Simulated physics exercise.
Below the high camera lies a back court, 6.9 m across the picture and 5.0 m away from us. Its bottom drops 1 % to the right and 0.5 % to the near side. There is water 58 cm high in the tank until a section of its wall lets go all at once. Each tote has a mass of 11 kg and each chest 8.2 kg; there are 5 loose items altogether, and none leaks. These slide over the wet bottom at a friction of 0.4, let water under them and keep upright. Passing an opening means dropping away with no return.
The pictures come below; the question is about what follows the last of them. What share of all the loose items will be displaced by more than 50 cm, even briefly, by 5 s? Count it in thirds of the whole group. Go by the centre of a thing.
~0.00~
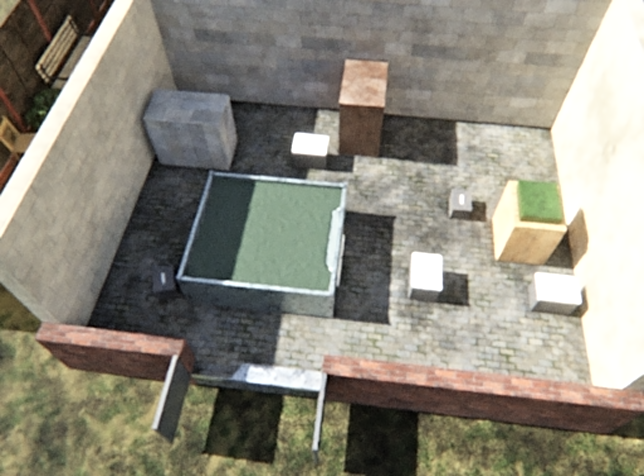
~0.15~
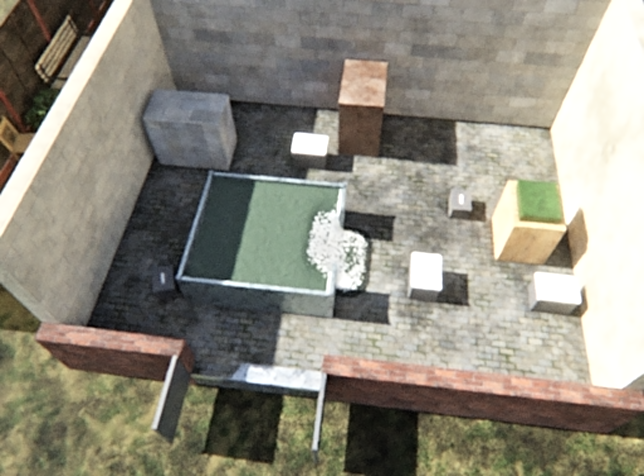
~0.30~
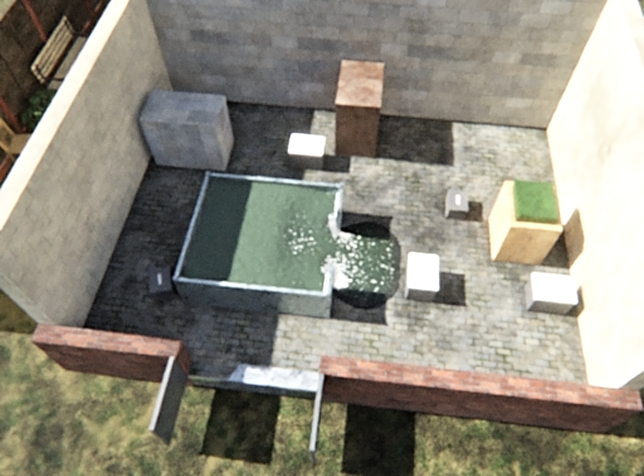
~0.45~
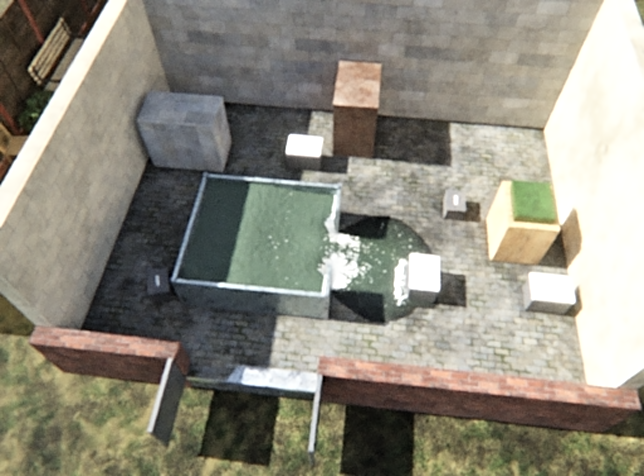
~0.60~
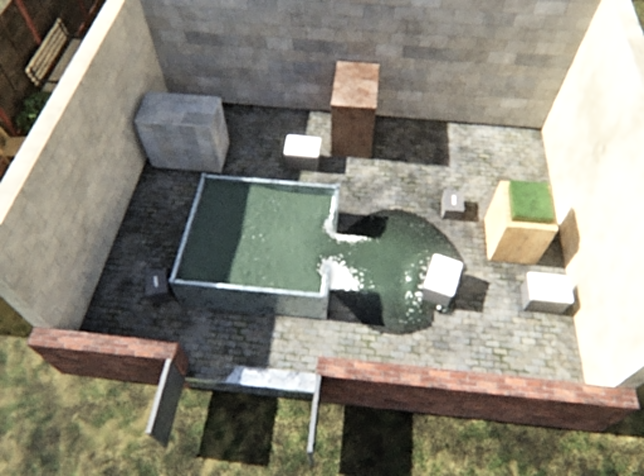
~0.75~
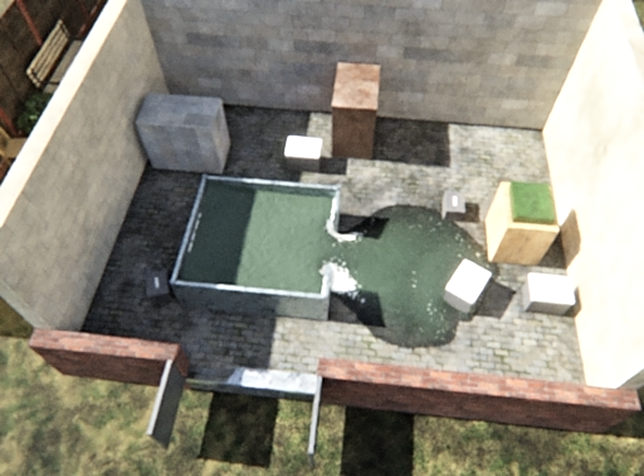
A third to two thirds.
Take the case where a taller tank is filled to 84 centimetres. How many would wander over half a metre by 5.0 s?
The answer would then be 2.
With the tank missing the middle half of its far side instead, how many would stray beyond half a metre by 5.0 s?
Count: 1.
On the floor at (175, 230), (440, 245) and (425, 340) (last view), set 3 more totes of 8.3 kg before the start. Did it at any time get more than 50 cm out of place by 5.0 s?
Result, in sequence: Below the mark / above the mark / above the mark.
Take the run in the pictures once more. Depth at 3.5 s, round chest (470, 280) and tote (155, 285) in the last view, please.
Around 17 cm and 0 cm.
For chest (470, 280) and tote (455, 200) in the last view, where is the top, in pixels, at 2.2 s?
(570, 346) and (507, 155), roughly.
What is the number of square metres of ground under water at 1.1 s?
Roughly 10.5 m2.
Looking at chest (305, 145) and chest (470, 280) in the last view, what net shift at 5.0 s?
First: 0 cm. Second: 120 cm.
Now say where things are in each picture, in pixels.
A chest at (427, 271) rests on the ground; a tote at (163, 278) rests on the ground; water covers 3.5 m2; 0 of 5 have shifted, in the first frame.
A chest at (426, 270) rests on the ground; a tote at (163, 278) rests on the ground; water covers 4.0 m2; 0 of 5 have shifted, in the second frame.
A chest at (423, 271), on the bottom; a tote at (160, 279), on the bottom; 4.8 m2 under water; 0 of 5 have shifted, in the third frame.
A chest at (424, 272) rests on the ground, 4 cm from its start; a tote at (158, 281) rests on the ground; 5.5 m2 under water; 0 of 5 have shifted, in the fourth frame.
A chest at (444, 274), on the bottom, 33 cm from its start; a tote at (156, 282), on the bottom; water covers 6.4 m2; 1 of 5 have shifted, in the fifth frame.
A chest at (469, 280), on the bottom, 67 cm from its start; a tote at (157, 283), on the bottom; water covers 7.6 m2; 1 of 5 have shifted, in the sixth frame.
After 1.1 s 1 of 5 are over 50 cm from their spots; 0 afloat.
After 2.2 s 2 of 5 are over 50 cm from their spots; 2 afloat.
After 3.5 s 2 of 5 are over 50 cm from their spots; 3 afloat.
After 5.0 s 2 of 5 are over 50 cm from their spots, and 2 have been at some point; 3 afloat.
